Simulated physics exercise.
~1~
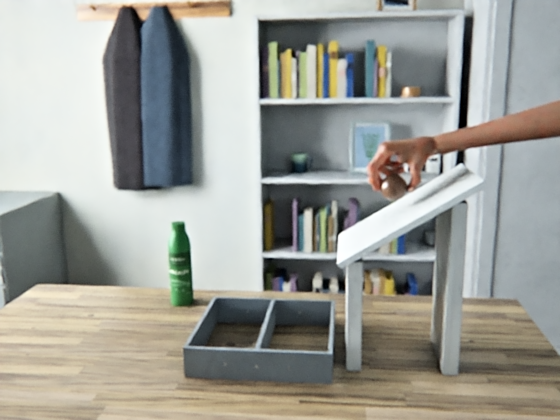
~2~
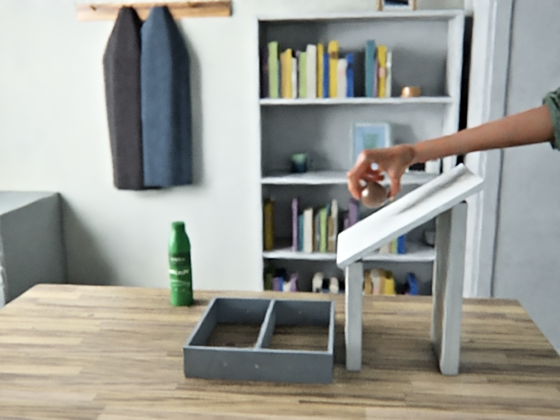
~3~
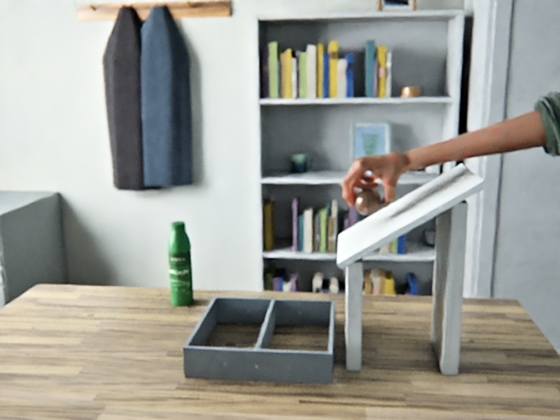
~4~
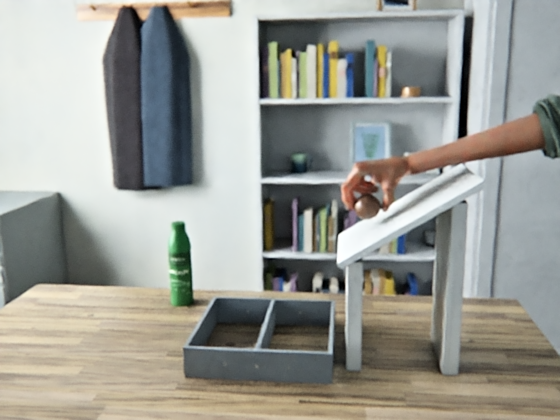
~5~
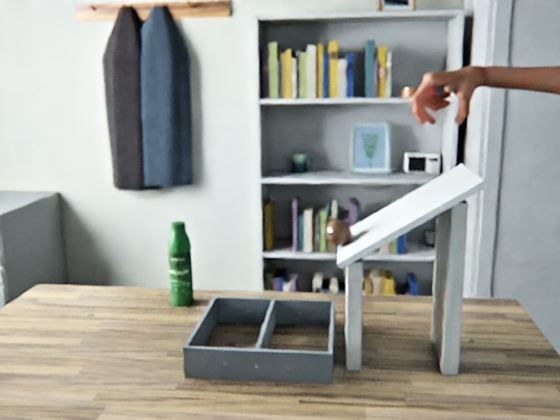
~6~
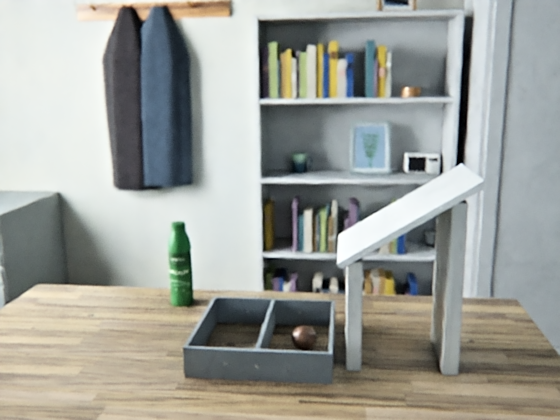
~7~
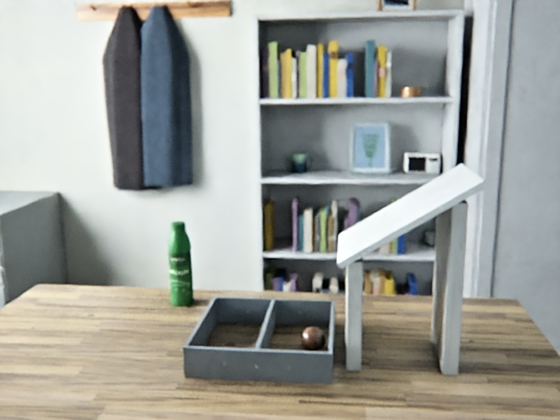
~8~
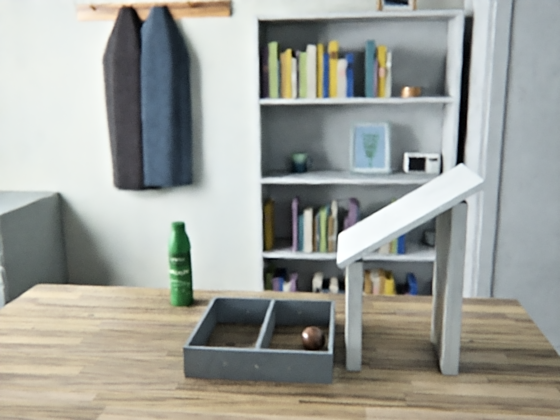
On a wooden table, a hand releases a brown ball-like object on a sloping board, and it drops into the tray's nearer bay.
